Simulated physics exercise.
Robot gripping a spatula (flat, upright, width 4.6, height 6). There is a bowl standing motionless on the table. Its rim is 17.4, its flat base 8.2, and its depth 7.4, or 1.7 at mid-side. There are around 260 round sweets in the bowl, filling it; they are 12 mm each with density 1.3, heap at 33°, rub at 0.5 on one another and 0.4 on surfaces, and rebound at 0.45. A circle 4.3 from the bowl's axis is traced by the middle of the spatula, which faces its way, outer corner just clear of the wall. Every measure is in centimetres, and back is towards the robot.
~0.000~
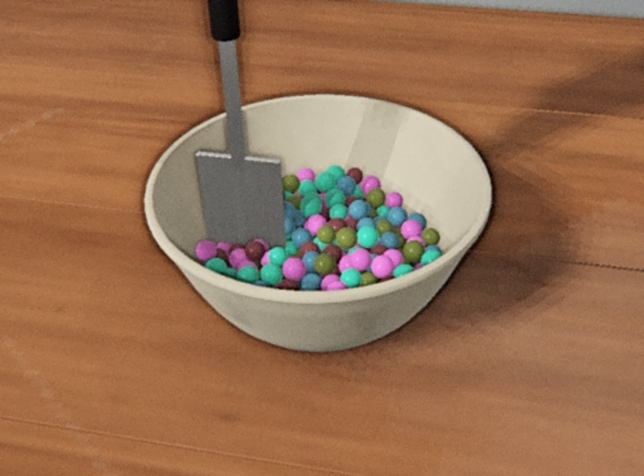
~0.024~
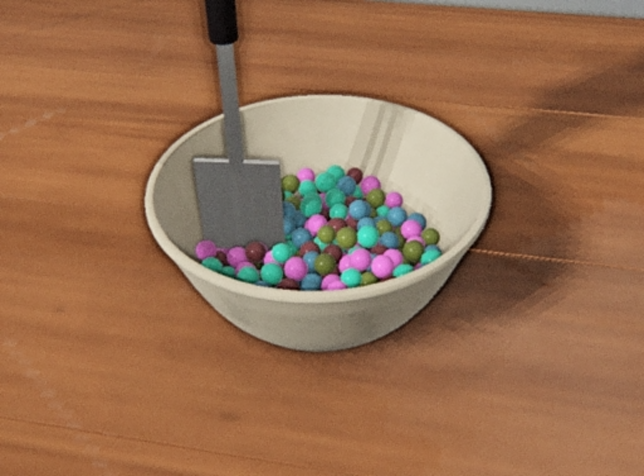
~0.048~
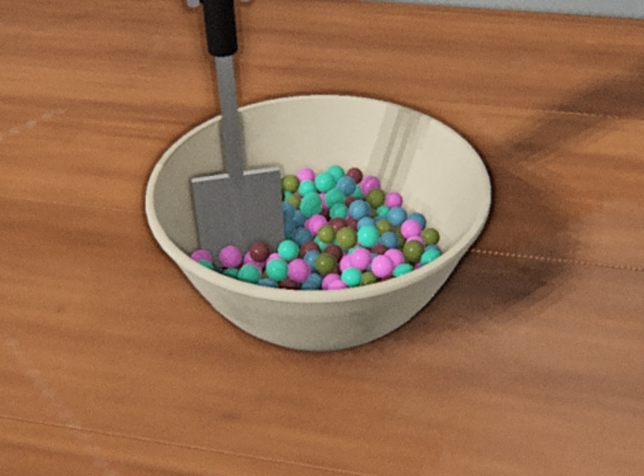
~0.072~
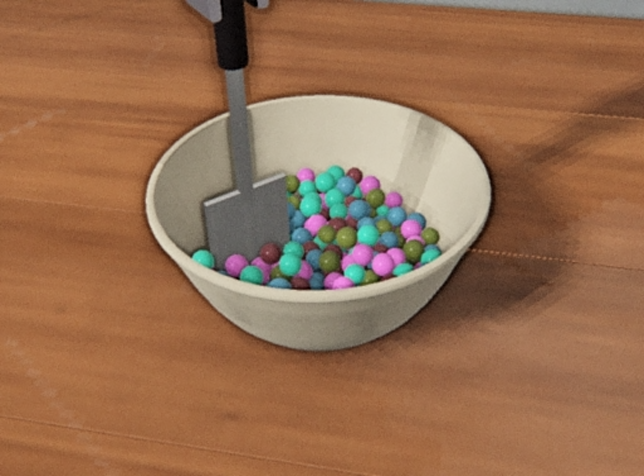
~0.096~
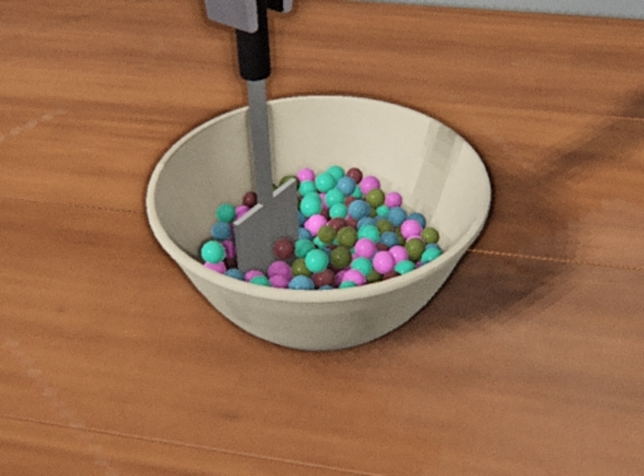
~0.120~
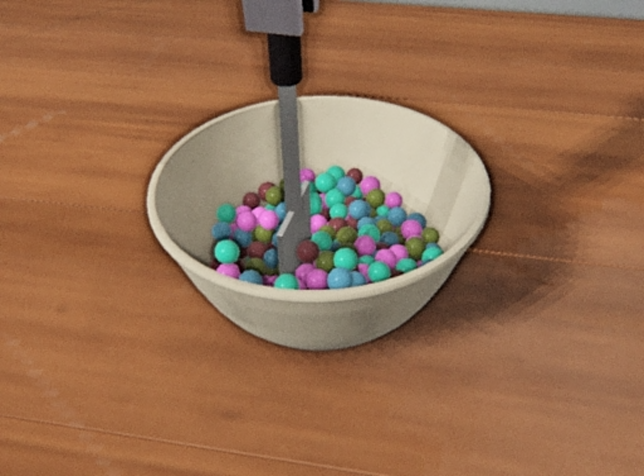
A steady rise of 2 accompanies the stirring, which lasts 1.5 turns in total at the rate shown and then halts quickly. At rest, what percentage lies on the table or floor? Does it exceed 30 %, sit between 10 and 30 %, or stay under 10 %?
It sits between 10 and 30 %.
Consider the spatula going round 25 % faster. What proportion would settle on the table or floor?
Then roughly 20 %.
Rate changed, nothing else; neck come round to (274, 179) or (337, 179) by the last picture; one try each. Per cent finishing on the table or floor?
First try: About 10 %; second try: About 20 %.
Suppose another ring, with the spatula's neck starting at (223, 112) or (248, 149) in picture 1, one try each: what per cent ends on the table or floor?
Roughly 5 % and 10 %.
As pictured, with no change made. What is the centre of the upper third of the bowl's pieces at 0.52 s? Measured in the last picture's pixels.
(290, 277).
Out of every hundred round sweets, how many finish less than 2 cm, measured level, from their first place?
45 %.
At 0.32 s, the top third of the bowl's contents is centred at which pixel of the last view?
Upper-third centre: Approx. (321, 160) px.
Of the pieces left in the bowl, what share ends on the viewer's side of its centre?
Near 50 per cent of what stays in the bowl.
After 0.32 s, 261° round, highest piece 10 above the table; 254 in the bowl, 3 on the table or floor, 7 in flight or on the tool.
After 0.52 s, 75° round, highest piece 9 above the table; 231 in the bowl, 27 on the table or floor, 6 in flight or on the tool.
After 0.82 s, 180° round, highest piece 5 above the table; 227 in the bowl, 37 on the table or floor.
After 1.52 s, 180° round, highest piece 5 above the table; 227 in the bowl, 37 on the table or floor.
At rest, 227 in the bowl, 37 on the table or floor. That is 14 % on the table or floor.
